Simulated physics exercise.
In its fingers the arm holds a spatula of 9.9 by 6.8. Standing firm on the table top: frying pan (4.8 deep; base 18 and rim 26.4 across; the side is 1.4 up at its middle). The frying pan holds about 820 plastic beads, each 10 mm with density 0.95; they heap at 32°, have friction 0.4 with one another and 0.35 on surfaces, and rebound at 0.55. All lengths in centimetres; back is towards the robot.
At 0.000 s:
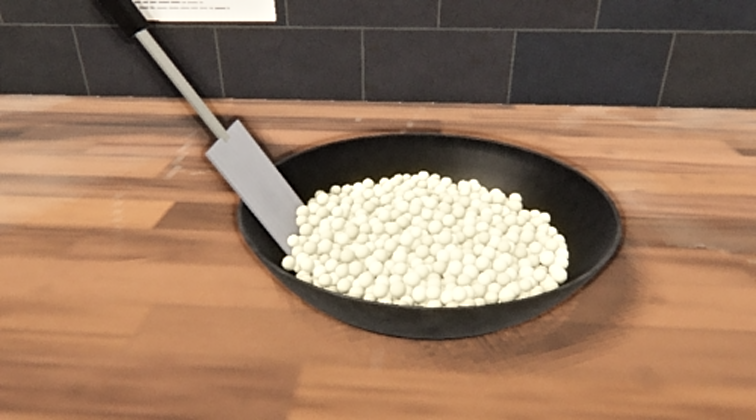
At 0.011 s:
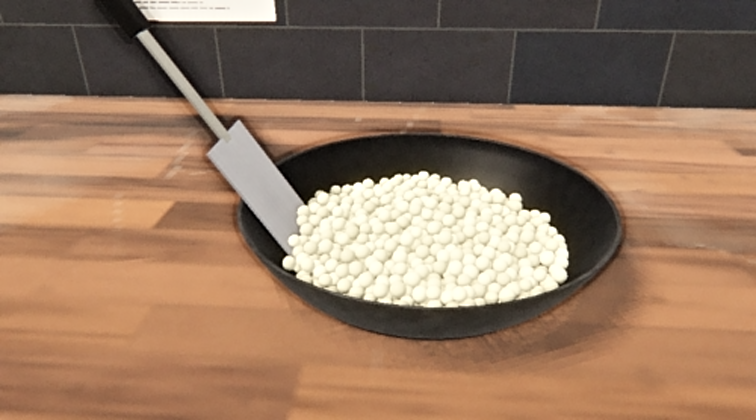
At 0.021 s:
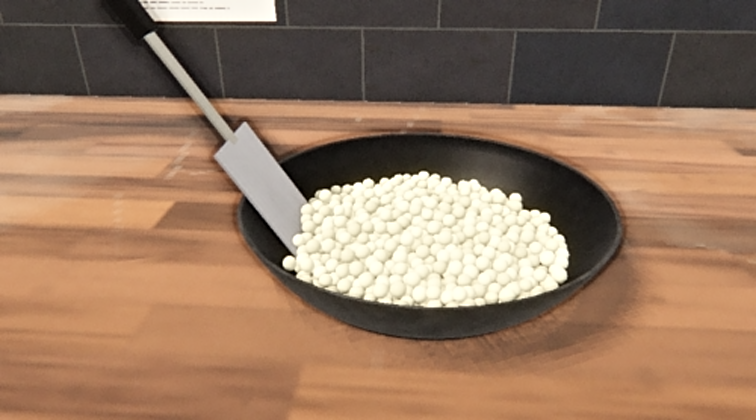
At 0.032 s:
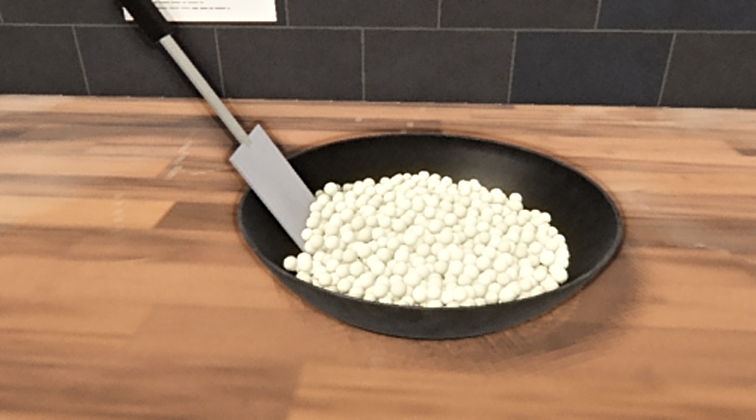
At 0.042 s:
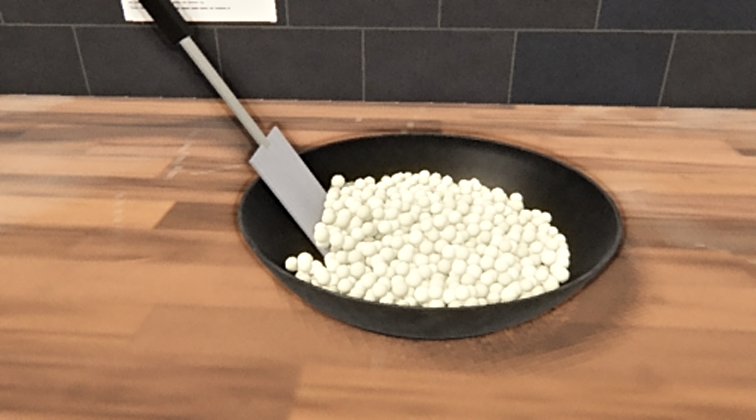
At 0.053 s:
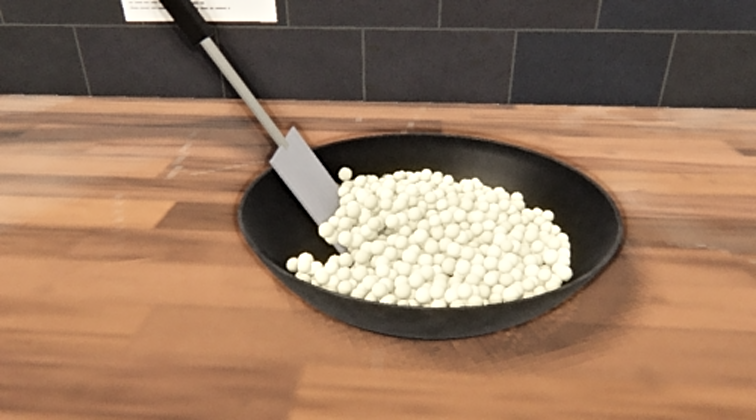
A spatula pushes into white beads in a black frying pan, moving slowly right.
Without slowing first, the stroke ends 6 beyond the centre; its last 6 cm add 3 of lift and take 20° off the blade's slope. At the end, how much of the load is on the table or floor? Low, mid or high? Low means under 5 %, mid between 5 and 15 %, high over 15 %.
Mid.
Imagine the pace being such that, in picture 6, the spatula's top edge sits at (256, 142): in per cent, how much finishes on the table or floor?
Roughly 0 per cent.
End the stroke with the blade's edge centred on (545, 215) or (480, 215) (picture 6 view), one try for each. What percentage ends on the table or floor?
The two tries give near 15 and near 5 in a hundred.
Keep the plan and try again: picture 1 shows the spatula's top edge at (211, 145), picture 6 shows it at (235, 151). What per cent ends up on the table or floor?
It works out to about 0 %, more or less.
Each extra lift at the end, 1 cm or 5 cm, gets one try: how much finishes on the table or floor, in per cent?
First try about 5 %, second try about 15 %.
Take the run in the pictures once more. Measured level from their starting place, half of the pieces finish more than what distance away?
Around 3 cm, measured level.
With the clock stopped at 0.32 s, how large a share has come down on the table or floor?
That would be near 10 per cent, give or take.
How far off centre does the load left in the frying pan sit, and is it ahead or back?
Some 3.5 cm ahead of the centre.
By 0.08 s, sloping 57°, highest piece 9 above the table; 817 in the frying pan.
By 0.10 s, sloping 51°, highest piece 11 above the table; 816 in the frying pan, 1 on the blade or in flight.
By 0.32 s, sloping 37°, highest piece 9 above the table; 733 in the frying pan, 74 on the table or floor, 10 on the blade or in flight.
By 1.37 s, sloping 37°, highest piece 5 above the table; 733 in the frying pan, 84 on the table or floor.
Final count, 733 in the frying pan, 84 on the table or floor. That is 10 % on the table or floor.
